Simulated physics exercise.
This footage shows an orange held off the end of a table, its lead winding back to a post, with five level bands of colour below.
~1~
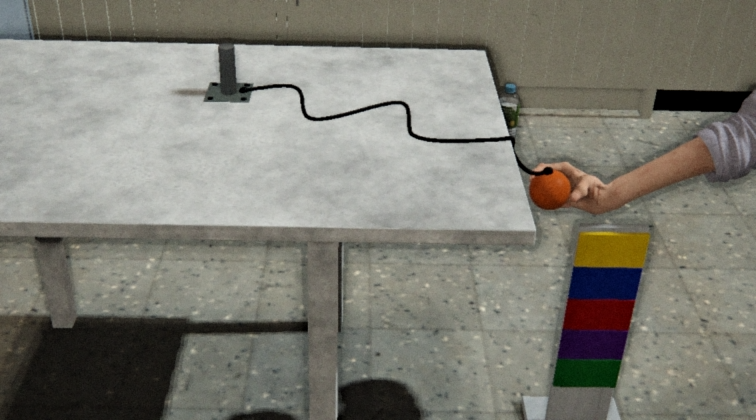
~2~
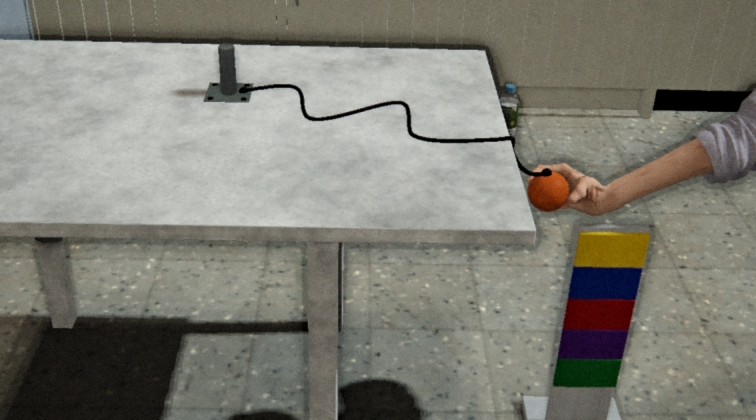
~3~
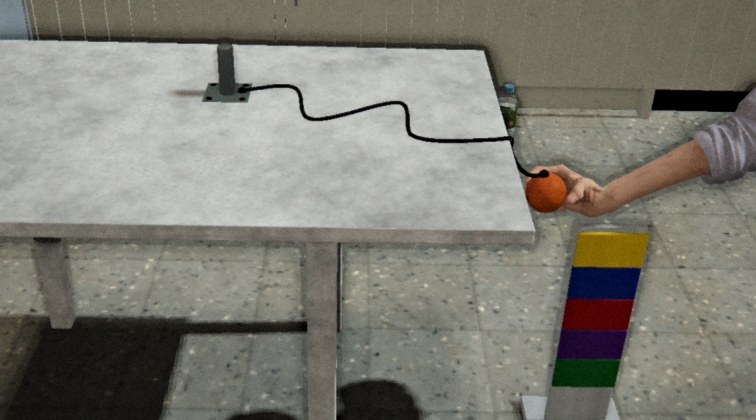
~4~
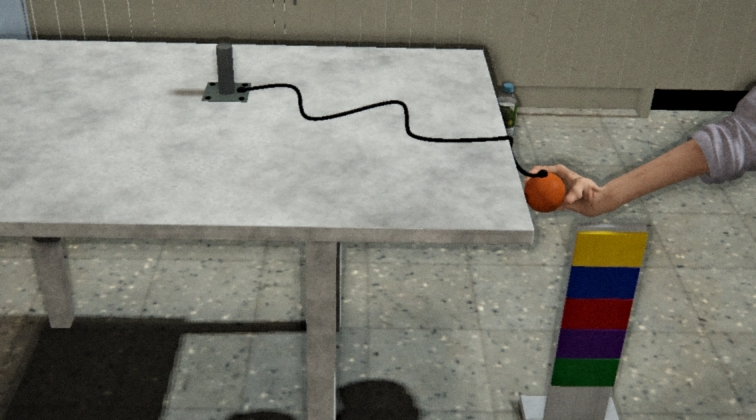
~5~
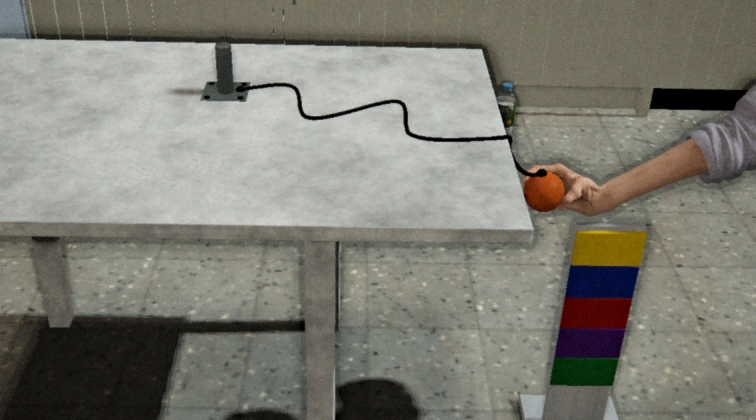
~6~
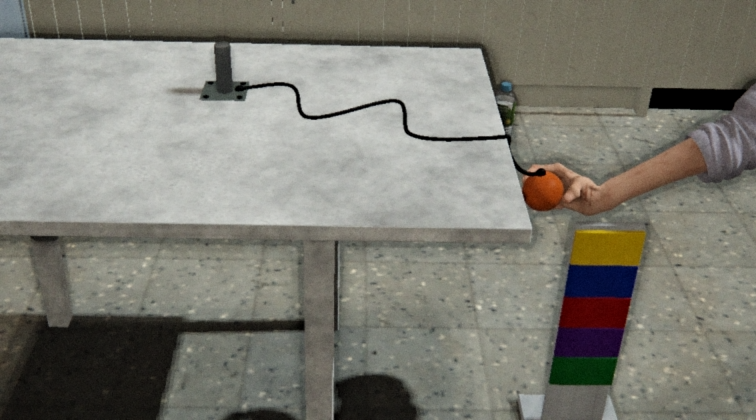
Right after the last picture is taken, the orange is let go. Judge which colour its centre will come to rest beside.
Its centre comes to rest beside red.
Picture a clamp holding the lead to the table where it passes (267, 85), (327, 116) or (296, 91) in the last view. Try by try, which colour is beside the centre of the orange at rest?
One try after another: Red, then blue, then red.
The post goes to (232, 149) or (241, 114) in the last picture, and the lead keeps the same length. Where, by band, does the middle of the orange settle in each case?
Purple; purple.
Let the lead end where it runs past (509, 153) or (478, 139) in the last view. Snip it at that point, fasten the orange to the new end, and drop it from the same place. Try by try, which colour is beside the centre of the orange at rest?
First try: Blue; second try: Yellow.
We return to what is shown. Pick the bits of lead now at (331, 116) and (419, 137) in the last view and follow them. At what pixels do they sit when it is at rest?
(387, 111) for the first, (500, 170) for the second.
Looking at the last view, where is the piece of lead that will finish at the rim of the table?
You'll find it somewhere near (405, 118).
Soon after, orange near (521, 296); level with red.
After that, orange near (459, 296); level with red.
And then, orange near (498, 308); level with red.
In the end, orange near (485, 305); level with red. At red.
